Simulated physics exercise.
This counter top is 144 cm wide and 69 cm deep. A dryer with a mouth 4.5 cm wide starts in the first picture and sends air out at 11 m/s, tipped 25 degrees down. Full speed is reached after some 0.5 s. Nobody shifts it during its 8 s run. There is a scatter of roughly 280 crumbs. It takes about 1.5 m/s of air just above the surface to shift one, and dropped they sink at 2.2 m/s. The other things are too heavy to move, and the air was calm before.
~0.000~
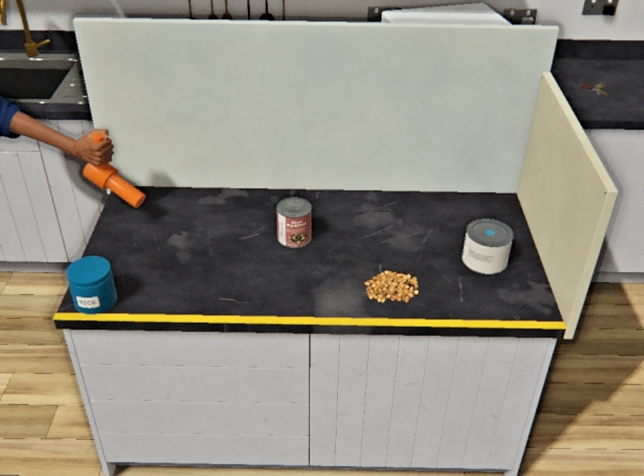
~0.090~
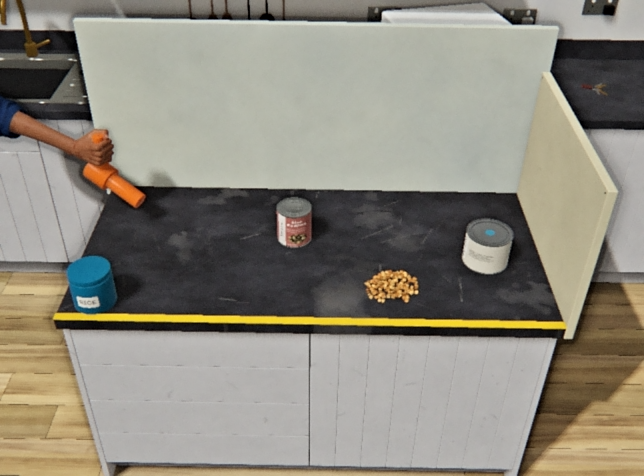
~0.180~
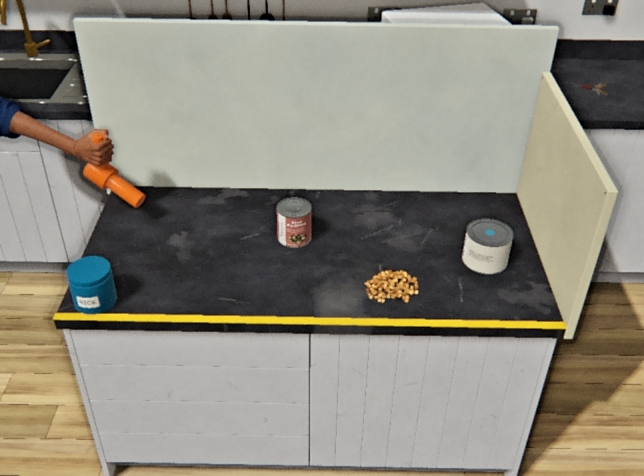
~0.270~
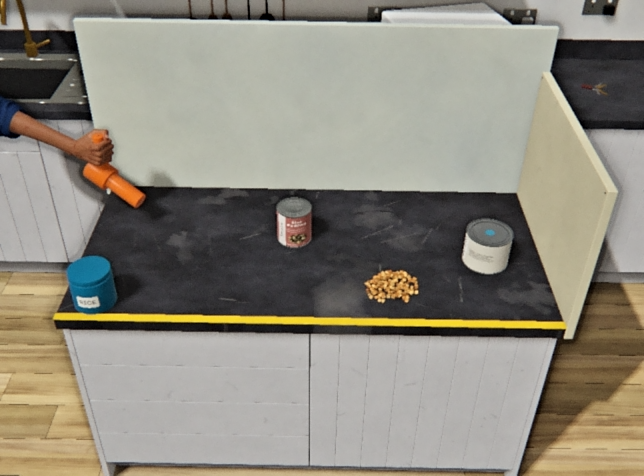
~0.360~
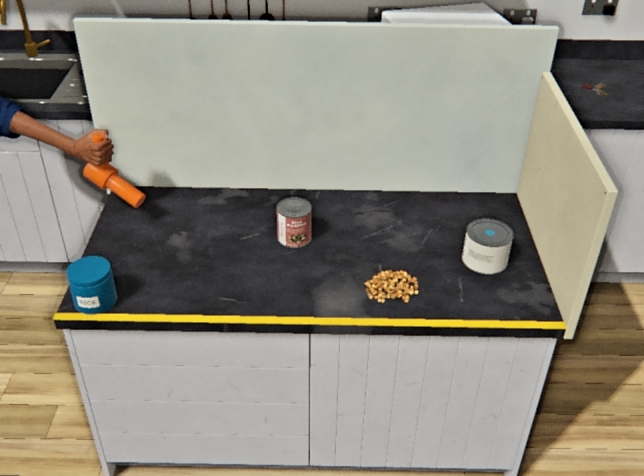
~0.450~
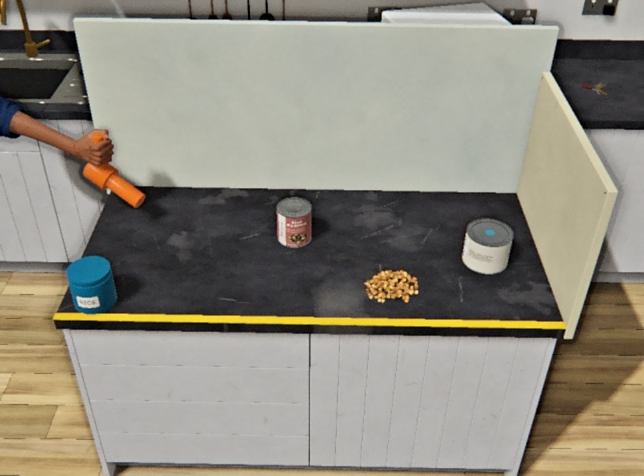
At the start, a hand on the left holds an orange dryer angled down over a dark counter with a blue tin, a red-labelled tin, a white tin and a small pile of golden crumbs. The hand stays in place, and the crumbs and tins remain still throughout.
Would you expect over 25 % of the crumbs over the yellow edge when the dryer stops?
As for a quarter going over the yellow edge: Yes.
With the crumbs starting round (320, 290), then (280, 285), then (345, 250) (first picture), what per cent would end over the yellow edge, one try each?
In that order: 100 %, 100 %, 10 %.
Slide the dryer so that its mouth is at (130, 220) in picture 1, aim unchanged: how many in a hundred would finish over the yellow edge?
It would be near 40 %.
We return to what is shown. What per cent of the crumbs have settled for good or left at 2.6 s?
About 80 %.
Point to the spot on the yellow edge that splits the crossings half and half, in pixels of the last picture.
At about (519, 328).
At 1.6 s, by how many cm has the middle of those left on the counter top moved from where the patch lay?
About 50 cm.
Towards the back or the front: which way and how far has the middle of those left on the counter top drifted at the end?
Towards the front, some 10 cm.
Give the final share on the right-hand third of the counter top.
Near 40 %.
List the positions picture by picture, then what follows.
In the first frame, the middle of the crumbs is near (392, 287), none has stirred yet and the mouth of the dryer is at (140, 202).
In the second frame, the middle of the crumbs is near (392, 284), none has stirred yet and the yellow edge is centred on (310, 324).
In the third frame, the middle of the crumbs is near (392, 284), none has stirred yet, the top of a tin is at (490, 232) and the top of a tin is at (294, 207).
In the fourth frame, the middle of the crumbs is near (392, 284) and none has stirred yet.
In the fifth frame, the middle of the crumbs is near (392, 284) and none has stirred yet.
In the sixth frame, the middle of the crumbs is near (392, 284) and none has stirred yet.
After 1.6 s the count stands so, 61 % are over the yellow edge; the middle of those still in play is near (557, 307).
After 2.6 s the count stands so, 61 % are over the yellow edge; the middle of those still in play is near (557, 307).
After 4.4 s the count stands so, 63 % are over the yellow edge; the middle of those still in play is near (557, 307).
After 8.0 s, at the end, 65 % are over the yellow edge; the middle of those still in play is near (557, 307).
